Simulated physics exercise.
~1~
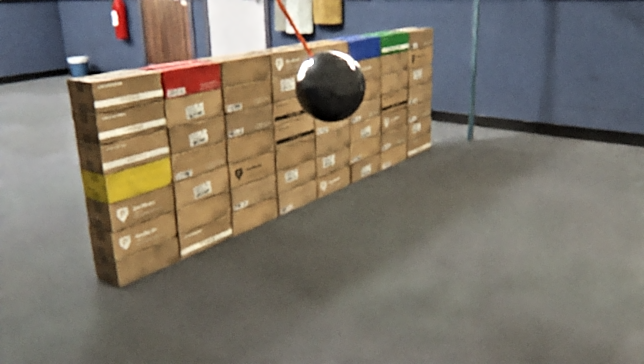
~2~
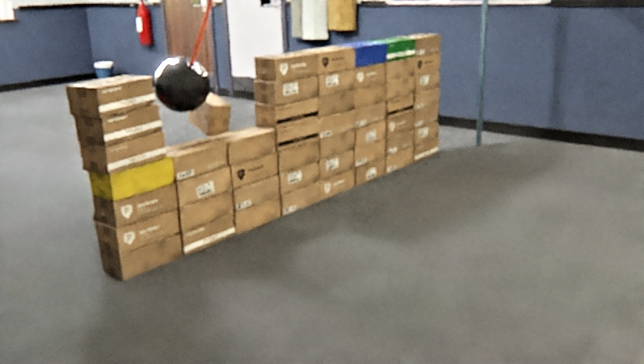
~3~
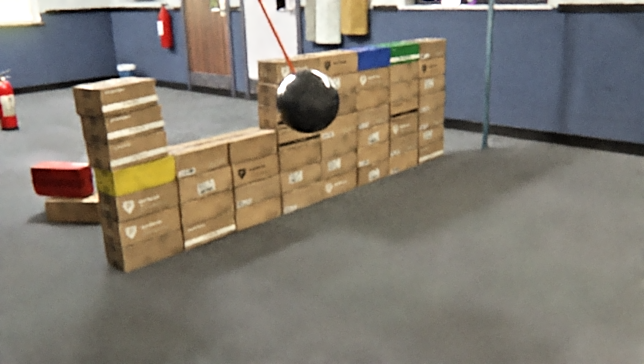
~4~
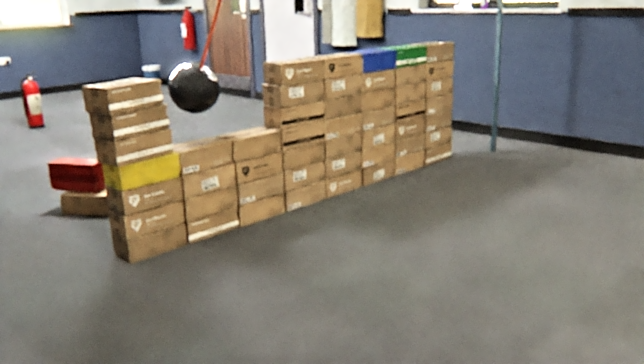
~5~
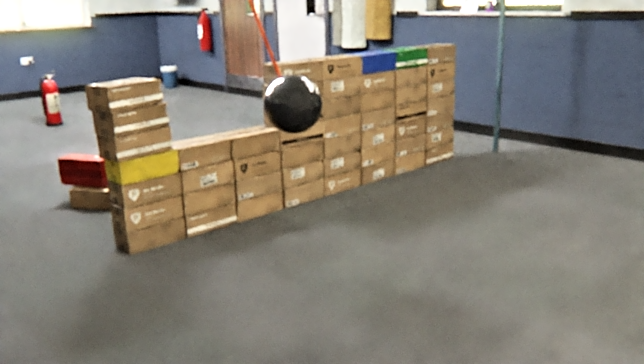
The clip shows a black ball on a red line swinging left into a wall of stacked cardboard boxes, knocking the red box and others off the upper left behind it. The ball keeps swinging back and forth while the yellow, blue and green boxes stay in place.
